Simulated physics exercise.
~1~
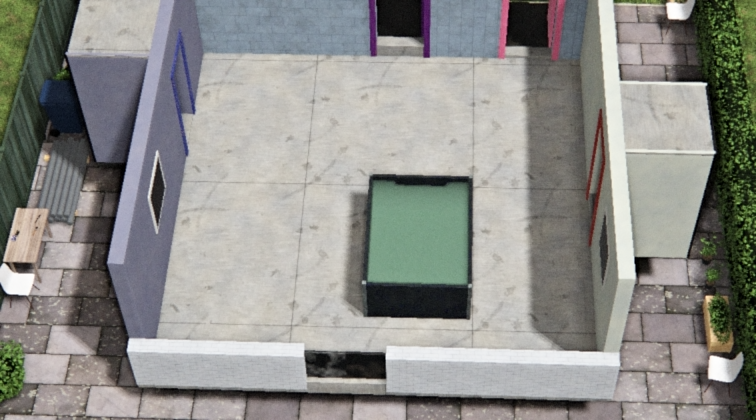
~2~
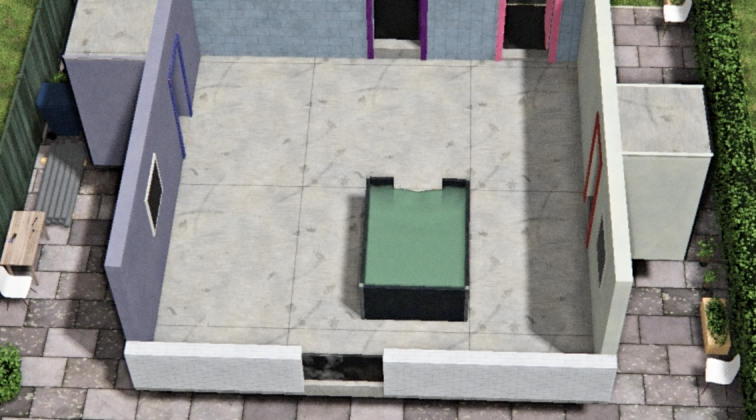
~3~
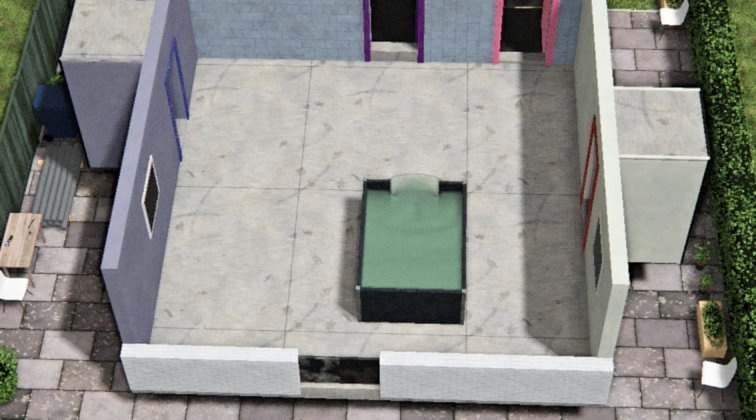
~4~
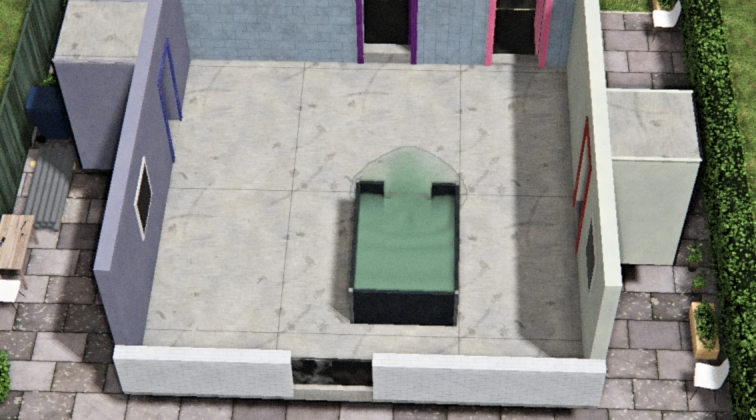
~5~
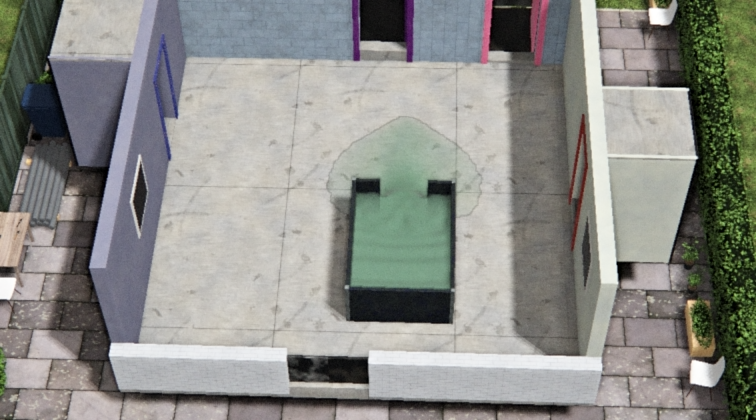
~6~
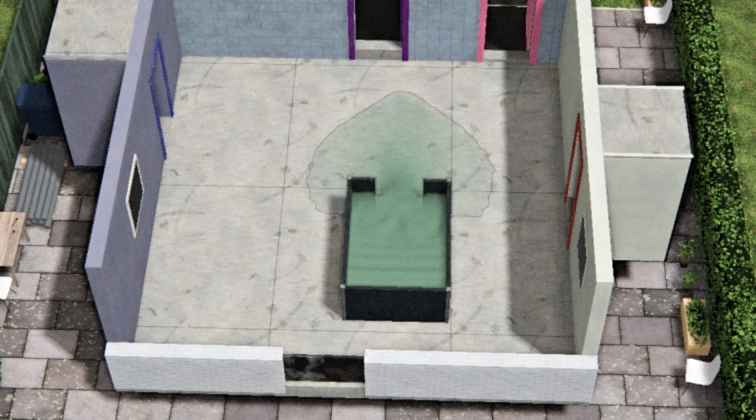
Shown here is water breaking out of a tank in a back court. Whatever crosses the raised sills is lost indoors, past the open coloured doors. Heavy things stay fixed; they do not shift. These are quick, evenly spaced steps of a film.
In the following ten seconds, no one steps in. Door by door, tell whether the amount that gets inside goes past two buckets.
At the end, the red door will most likely keep inside the limit; the blue door will most likely go past the limit; the pink door will most likely go past the limit; the purple door will most likely keep inside the limit.
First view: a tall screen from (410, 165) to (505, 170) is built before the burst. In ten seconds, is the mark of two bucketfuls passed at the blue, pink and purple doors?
The blue door tops the mark, while the pink door falls short and the purple door falls short.
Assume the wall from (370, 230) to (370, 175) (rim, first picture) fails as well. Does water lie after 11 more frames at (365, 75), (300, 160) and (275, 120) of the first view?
The first spot is spared, the second soaked and the third soaked.
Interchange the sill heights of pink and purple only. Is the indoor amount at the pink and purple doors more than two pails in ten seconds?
Result - pink door: Misses the threshold; purple door: Clears the threshold.
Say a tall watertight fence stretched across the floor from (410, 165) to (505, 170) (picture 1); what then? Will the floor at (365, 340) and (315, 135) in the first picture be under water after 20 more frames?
Result, in order: Bone-dry / swamped.
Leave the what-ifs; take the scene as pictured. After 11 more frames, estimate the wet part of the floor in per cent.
I make it 40 per cent.
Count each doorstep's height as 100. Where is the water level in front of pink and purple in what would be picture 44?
Close to 150 per cent for the first one and close to 40 per cent for the second.
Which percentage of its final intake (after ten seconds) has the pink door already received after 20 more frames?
My estimate: Close to 55 per cent.
A moment on, water covers 30 % of the floor; the red door not reached, the blue door not reached, the pink door not reached, the purple door wet at the sill, nothing in.
Next, water covers 40 % of the floor; the red door not reached, the blue door not reached, the pink door under two buckets in, the purple door wet at the sill, nothing in.
Then, water covers 40 % of the floor; the red door wet at the sill, nothing in, the blue door wet at the sill, nothing in, the pink door over two buckets in, the purple door wet at the sill, nothing in.
Later, water covers 75 % of the floor; the red door wet at the sill, nothing in, the blue door over two buckets in, the pink door far over two buckets in, the purple door wet at the sill, nothing in.
In the end, water covers 95 % of the floor; the red door wet at the sill, nothing in, the blue door over two buckets in, the pink door far over two buckets in, the purple door wet at the sill, nothing in.
